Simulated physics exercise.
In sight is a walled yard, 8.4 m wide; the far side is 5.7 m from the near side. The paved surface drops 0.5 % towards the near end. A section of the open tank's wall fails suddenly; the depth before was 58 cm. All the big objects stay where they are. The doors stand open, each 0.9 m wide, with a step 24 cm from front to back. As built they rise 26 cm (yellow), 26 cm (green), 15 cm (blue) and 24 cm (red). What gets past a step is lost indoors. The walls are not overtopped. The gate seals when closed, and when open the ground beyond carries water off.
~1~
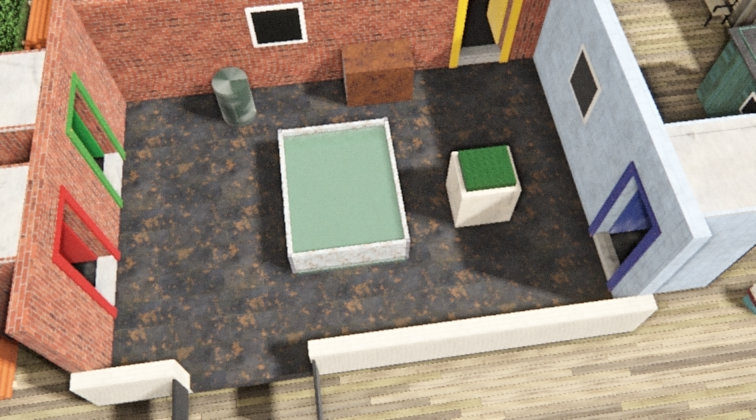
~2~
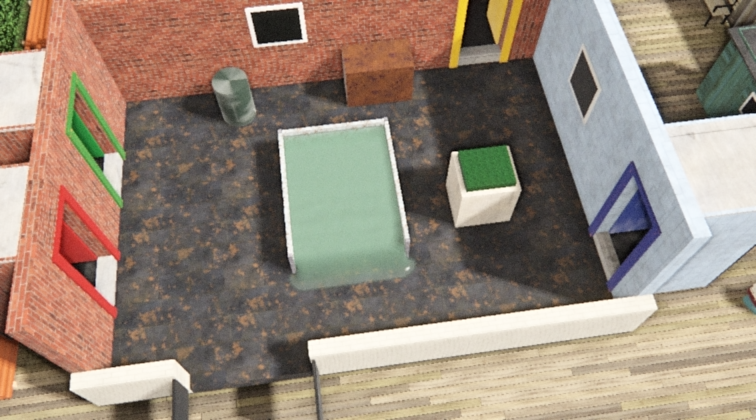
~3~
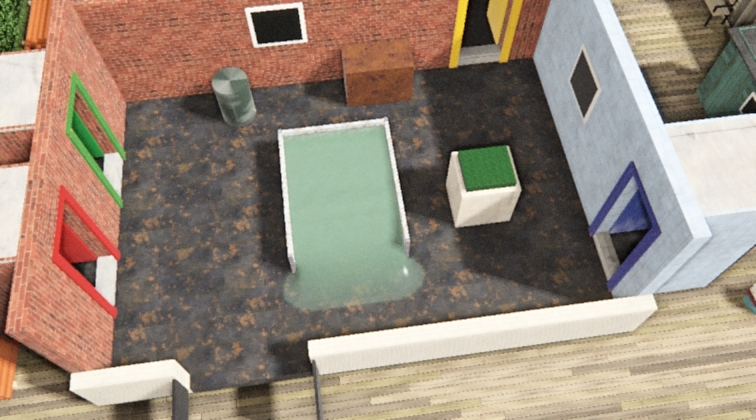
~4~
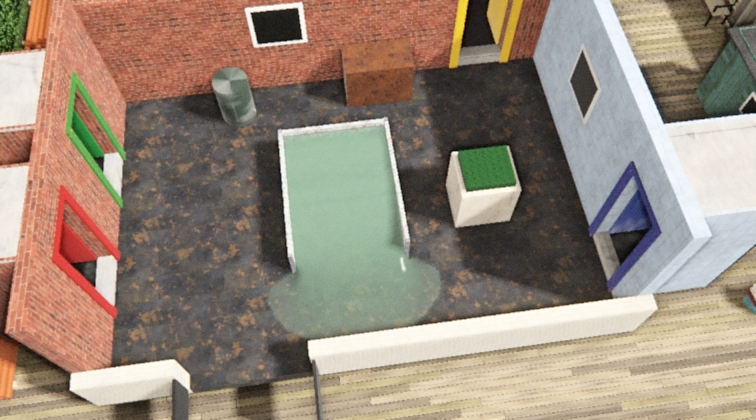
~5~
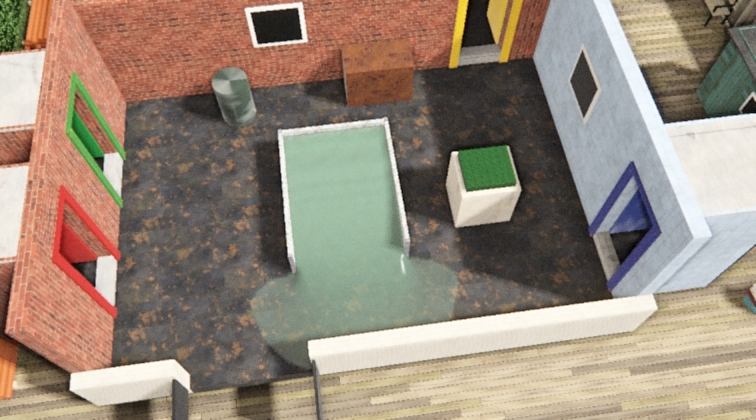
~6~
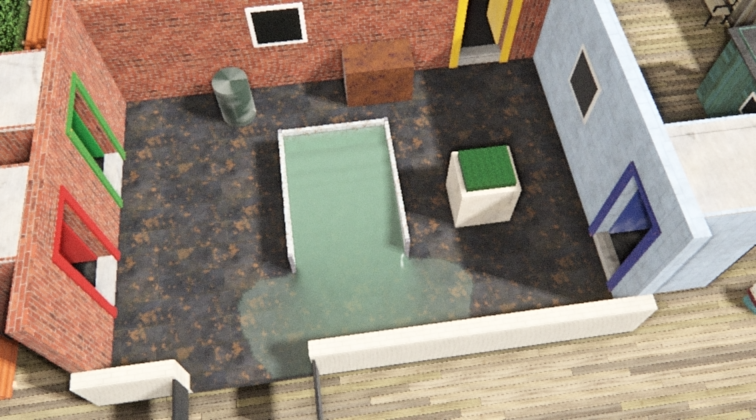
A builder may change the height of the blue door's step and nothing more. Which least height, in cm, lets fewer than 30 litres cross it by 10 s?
At least 17 cm or so.
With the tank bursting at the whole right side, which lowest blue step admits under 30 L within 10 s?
About 16 cm.
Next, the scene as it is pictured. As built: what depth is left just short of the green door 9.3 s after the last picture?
About 2.0 cm.
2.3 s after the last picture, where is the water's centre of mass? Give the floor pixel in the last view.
At about (380, 274).
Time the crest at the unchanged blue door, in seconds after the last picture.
Around 2.6 s.
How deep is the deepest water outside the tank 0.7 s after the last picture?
About 42 cm.
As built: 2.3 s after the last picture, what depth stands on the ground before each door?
In cm: Yellow 0, green 0, blue 24, red 0.
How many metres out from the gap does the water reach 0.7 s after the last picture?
About 3.4 m.
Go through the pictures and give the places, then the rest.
In the first picture, still water, 58 cm deep, in the open tank at (341, 186); the blue door at (619, 234) is dry.
In the second picture, water pours out at (350, 257) and has run 0.3 m, to (300, 285); about 7 cm deep outside, 58 cm at the back.
In the third picture, the gap is at (350, 259), the front 0.7 m out at (316, 307); the back of the open tank holds 58 cm.
In the fourth picture, water pours out at (350, 259) and has run 1.2 m, to (315, 334); about 9 cm deep outside, 58 cm at the back.
In the fifth picture, water pours out at (350, 259) and has run 1.7 m, to a hidden place; about 8 cm deep outside, 58 cm at the back.
In the sixth picture, water pours out at (350, 259) and has run 1.8 m, to a hidden place; about 9 cm deep outside, 56 cm at the back; the blue door at (619, 234), 4.4 m from the gap, is still 2.7 m from the nearest water.
Then, 0.7 s after the last picture water covers 15 % of the floor, deepest (42 cm) near (358, 350); it has not reached the blue door.
Then, 2.3 s after the last picture water covers 35 % of the floor, deepest (30 cm) near (613, 315); 24 cm at the blue door, 7 litres in over its 15 cm step.
Then, 9.3 s after the last picture water covers 95 % of the floor, deepest (10 cm) near (415, 242); 6 cm at the blue door, 51 litres in over its 15 cm step.
At the blue door as built, the water peaked near 24 cm, 2.5 s after the last picture.
With a step of 15 cm, 51 litres would have come in within the 10 s; with 20 cm, 12 litres. So under 30 litres takes about 17 cm.
